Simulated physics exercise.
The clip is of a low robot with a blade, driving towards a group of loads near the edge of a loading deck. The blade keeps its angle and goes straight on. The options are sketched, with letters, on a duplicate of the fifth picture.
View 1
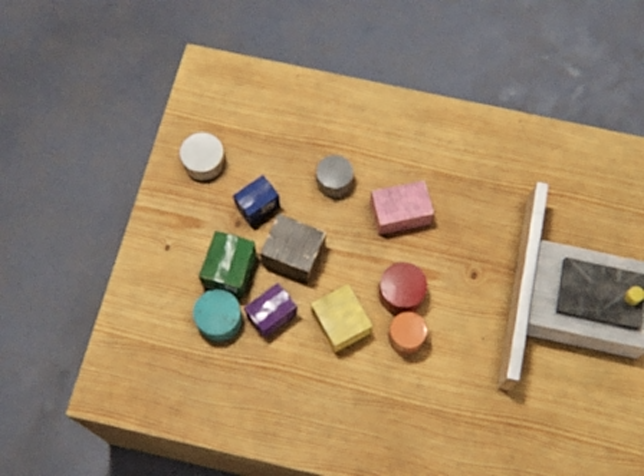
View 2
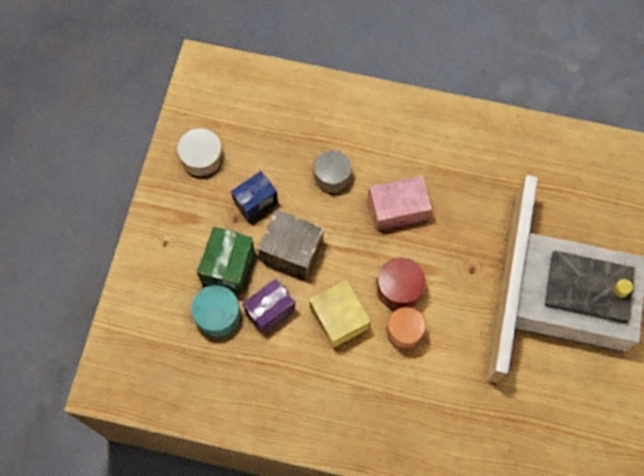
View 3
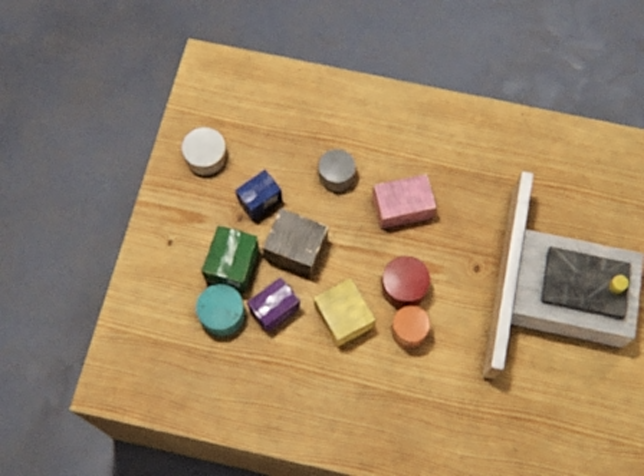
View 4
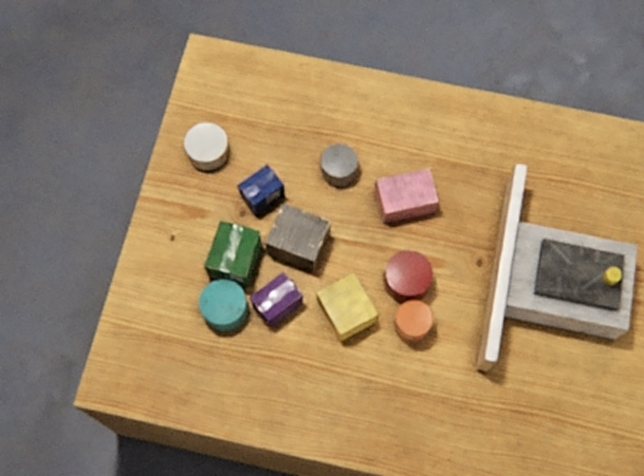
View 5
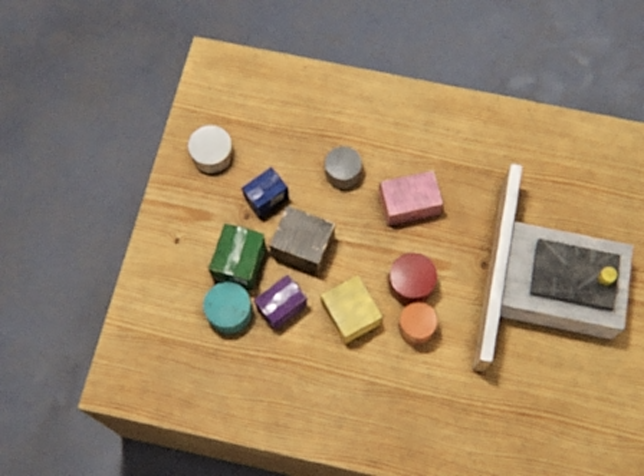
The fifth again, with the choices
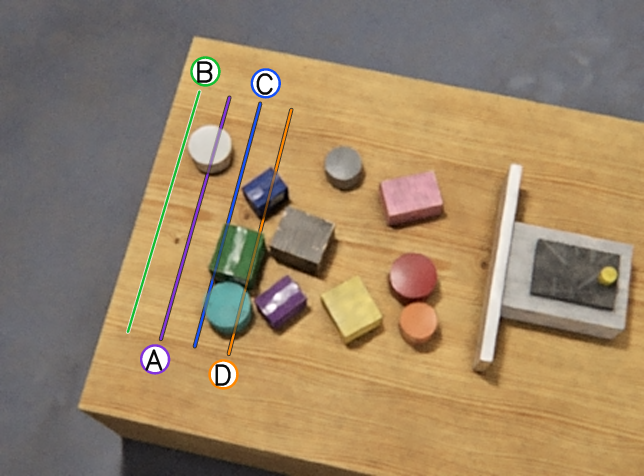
A low grey robot with a wide blade creeping left across a wooden deck towards a still cluster of coloured blocks and discs.
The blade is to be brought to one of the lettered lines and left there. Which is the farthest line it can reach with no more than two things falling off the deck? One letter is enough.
C is the last line within the limit.
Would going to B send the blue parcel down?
By then, yes.
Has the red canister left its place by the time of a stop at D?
By then, yes.
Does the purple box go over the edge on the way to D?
No.
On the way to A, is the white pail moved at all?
Yes.
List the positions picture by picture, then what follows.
The first frame shows green parcel (229, 264); turquoise canister (218, 316); purple box (271, 310).
The second frame shows robot (584, 285); orange pail (406, 329).
The third frame shows robot (579, 281); black crate (296, 243).
The fourth frame shows robot (573, 273); yellow crate (347, 307).
The fifth frame shows robot (569, 273); white pail (211, 150); red canister (412, 279); green parcel (239, 257).
On the marked copy, A at (197, 212); B at (165, 206); C at (229, 219); D at (262, 226).
Following C. Soon after the start, robot (468, 252); grey canister (333, 162); orange pail (361, 321).
Later, robot (369, 231); green parcel (188, 227); turquoise canister (189, 313).
In the end, robot (293, 216); white pail (175, 131); blue parcel (170, 165); none fallen.
As for the rest, A drops four; B drops five; D is within the limit but short.
